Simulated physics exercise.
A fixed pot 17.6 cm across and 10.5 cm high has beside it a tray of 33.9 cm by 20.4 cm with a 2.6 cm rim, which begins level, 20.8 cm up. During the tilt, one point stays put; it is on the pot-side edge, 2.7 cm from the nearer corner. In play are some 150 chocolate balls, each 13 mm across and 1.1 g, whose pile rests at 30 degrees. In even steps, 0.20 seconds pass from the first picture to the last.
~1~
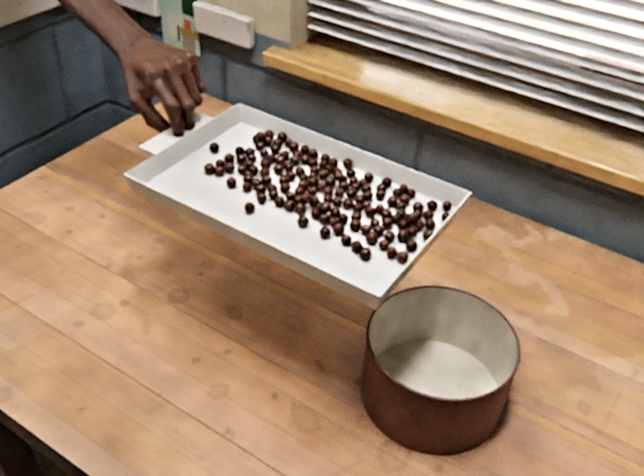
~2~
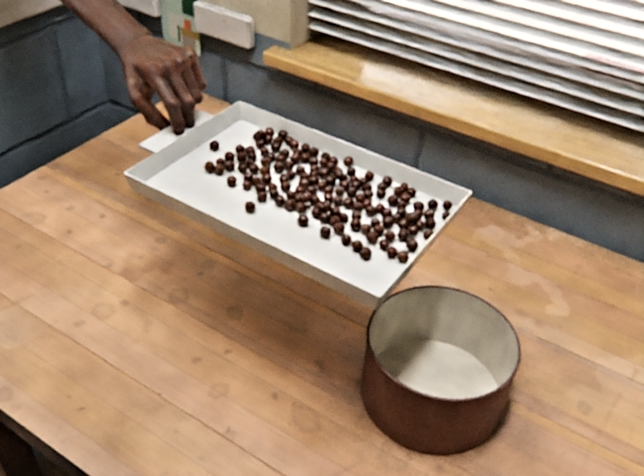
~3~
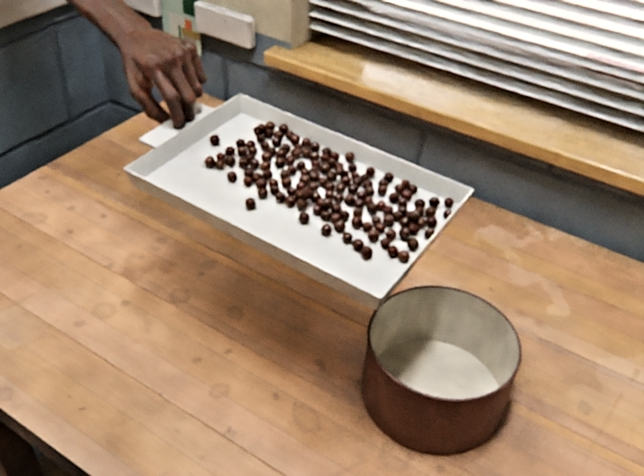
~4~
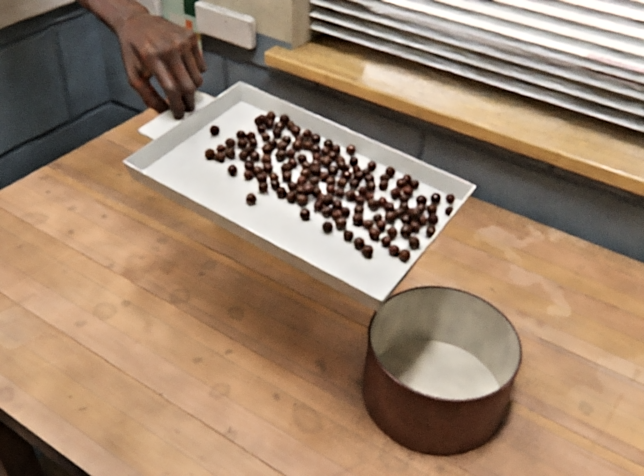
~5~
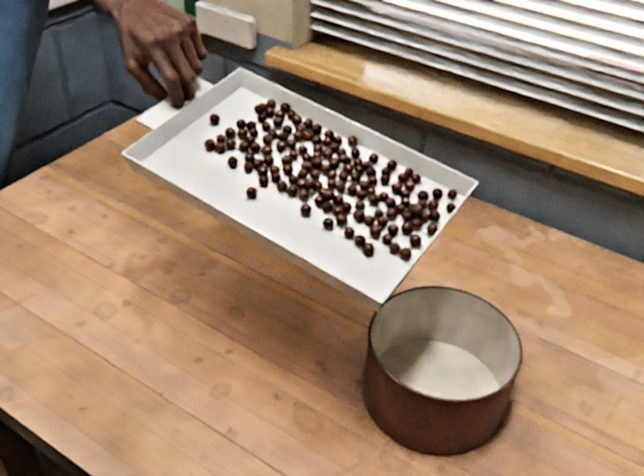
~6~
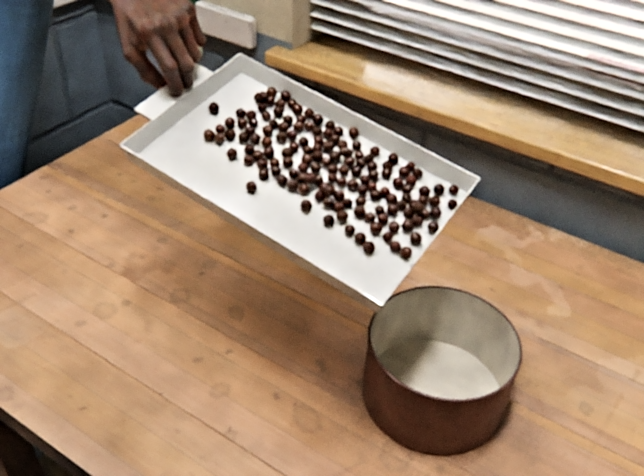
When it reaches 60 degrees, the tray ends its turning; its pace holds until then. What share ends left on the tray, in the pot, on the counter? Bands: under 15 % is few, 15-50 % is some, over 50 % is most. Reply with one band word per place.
Tray most, pot few, counter some.
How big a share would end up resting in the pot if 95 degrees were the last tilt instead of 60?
It would be near 0 per cent.
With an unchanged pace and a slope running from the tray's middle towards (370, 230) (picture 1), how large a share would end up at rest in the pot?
Near 10 percent, give or take.
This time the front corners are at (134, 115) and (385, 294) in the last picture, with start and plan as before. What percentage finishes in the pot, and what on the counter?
Pot: 10, counter: 10.
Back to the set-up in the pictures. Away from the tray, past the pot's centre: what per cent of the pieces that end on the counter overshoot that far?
It comes to near 80 percent.
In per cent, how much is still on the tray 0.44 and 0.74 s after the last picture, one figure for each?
About 100, 85.
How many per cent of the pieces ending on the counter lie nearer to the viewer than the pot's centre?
I'd put it at around 100 per cent.
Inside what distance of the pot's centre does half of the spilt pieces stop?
22 cm.
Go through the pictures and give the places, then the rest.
In the first picture, tray tilt 0 degrees, front corners at (130, 174) and (378, 291); middle of the pieces at (328, 192); pot at (443, 338).
In the second picture, tray tilt 1 degrees, front corners at (130, 172) and (378, 291); middle of the pieces at (329, 191).
In the third picture, tray tilt 2 degrees, front corners at (130, 168) and (379, 292); middle of the pieces at (330, 187).
In the fourth picture, tray tilt 5 degrees, front corners at (130, 161) and (380, 294), lowest corner right front; middle of the pieces at (331, 182).
In the fifth picture, tray tilt 9 degrees, front corners at (129, 152) and (380, 296), lowest corner right front; middle of the pieces at (332, 175).
In the sixth picture, tray tilt 13 degrees, front corners at (127, 144) and (380, 298), lowest corner right front; middle of the pieces at (333, 169); pot at (445, 338).
Then, 0.27 s after the last picture, tilt 37 degrees; the tray holds 100 %, the pot 0 %.
Then, 0.44 s after the last picture, tilt 52 degrees; the tray holds 100 %, the pot 0 %.
Then, 0.74 s after the last picture, tilt 60 degrees; the tray holds 85 %, the pot 0 %.
In the end, tray 75 %, pot 0 %, counter 25 %.
